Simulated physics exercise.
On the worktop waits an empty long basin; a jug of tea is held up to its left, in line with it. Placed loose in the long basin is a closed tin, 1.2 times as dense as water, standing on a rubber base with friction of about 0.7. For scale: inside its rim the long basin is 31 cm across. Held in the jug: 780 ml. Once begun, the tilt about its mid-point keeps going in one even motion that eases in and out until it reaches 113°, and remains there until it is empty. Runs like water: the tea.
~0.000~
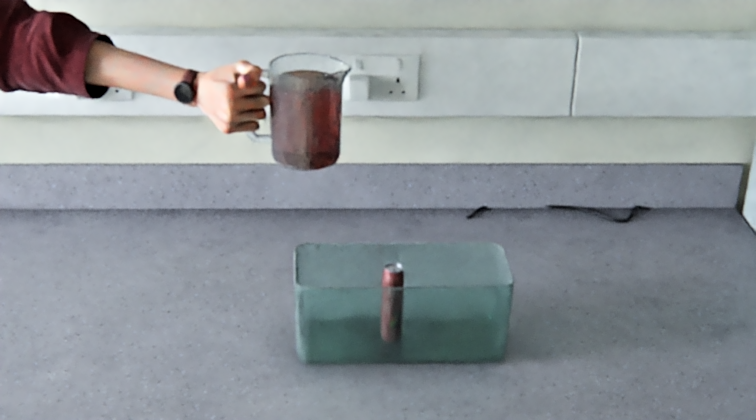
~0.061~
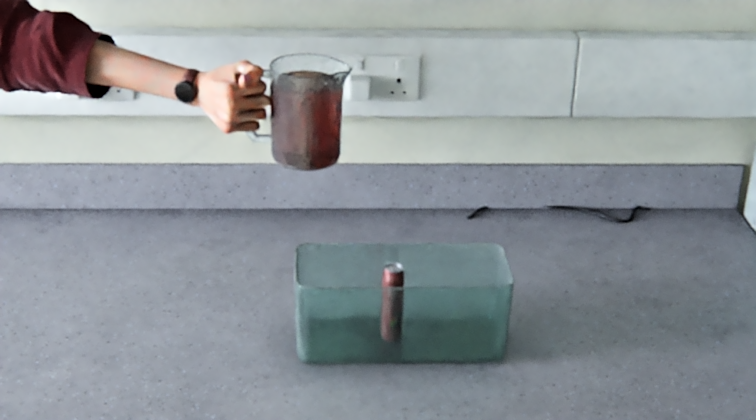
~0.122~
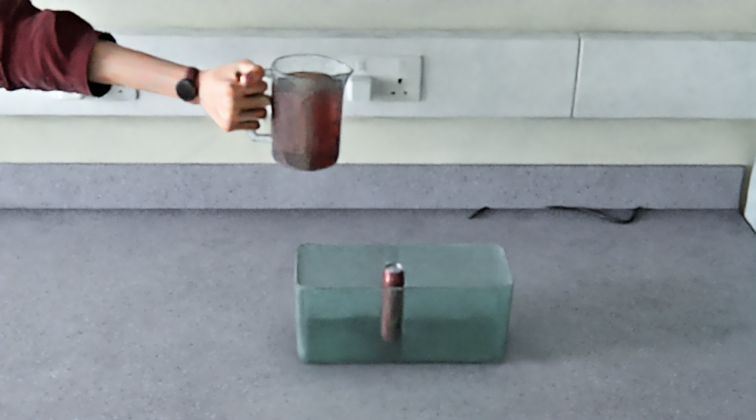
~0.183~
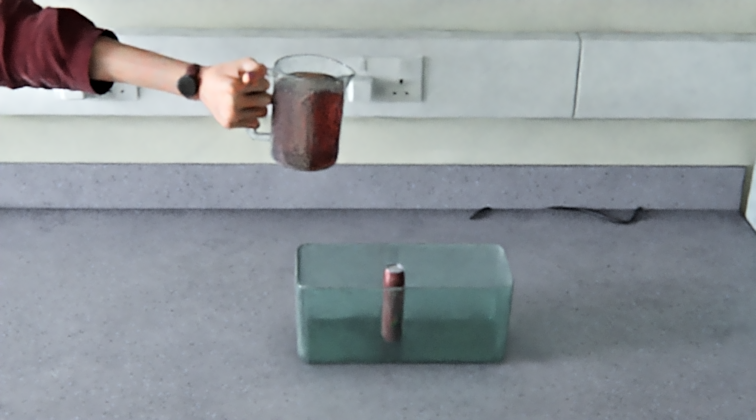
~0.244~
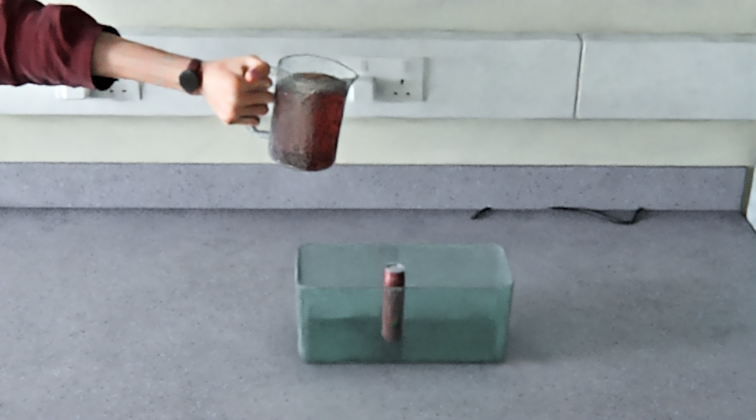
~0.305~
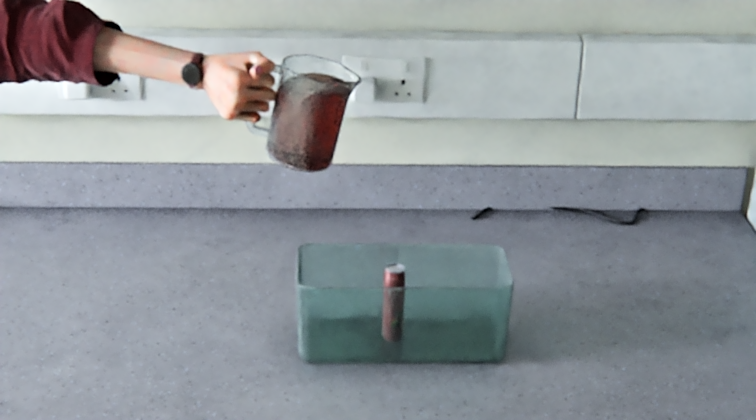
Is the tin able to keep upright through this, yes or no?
Yes, it remains upright.
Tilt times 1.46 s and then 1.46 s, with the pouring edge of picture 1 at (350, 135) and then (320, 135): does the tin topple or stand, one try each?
First it tips over; then it tips over.
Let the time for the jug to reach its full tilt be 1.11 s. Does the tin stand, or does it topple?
So the tin will hold steady.
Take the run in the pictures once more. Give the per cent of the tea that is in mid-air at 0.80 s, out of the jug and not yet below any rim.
Around 14 in a hundred.
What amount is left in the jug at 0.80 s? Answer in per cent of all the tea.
Roughly 86 per cent.
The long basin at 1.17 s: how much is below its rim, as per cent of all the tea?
Near 38 per cent of the total.
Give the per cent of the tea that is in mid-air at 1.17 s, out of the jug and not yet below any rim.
30 per cent, roughly.
After 0.80 s the tilt is 65° and 85 per cent is still to pour; the tin stands where it began.
After 1.17 s the tilt is 102° and 30 per cent is still to pour; the tin stands where it began.
After 1.55 s the tilt is 113° and 1 per cent is still to pour; the tin stands where it began.
After 1.96 s the tilt is 113° and 0 per cent is still to pour; the tin stands where it began.
In the end the tin stands where it began.
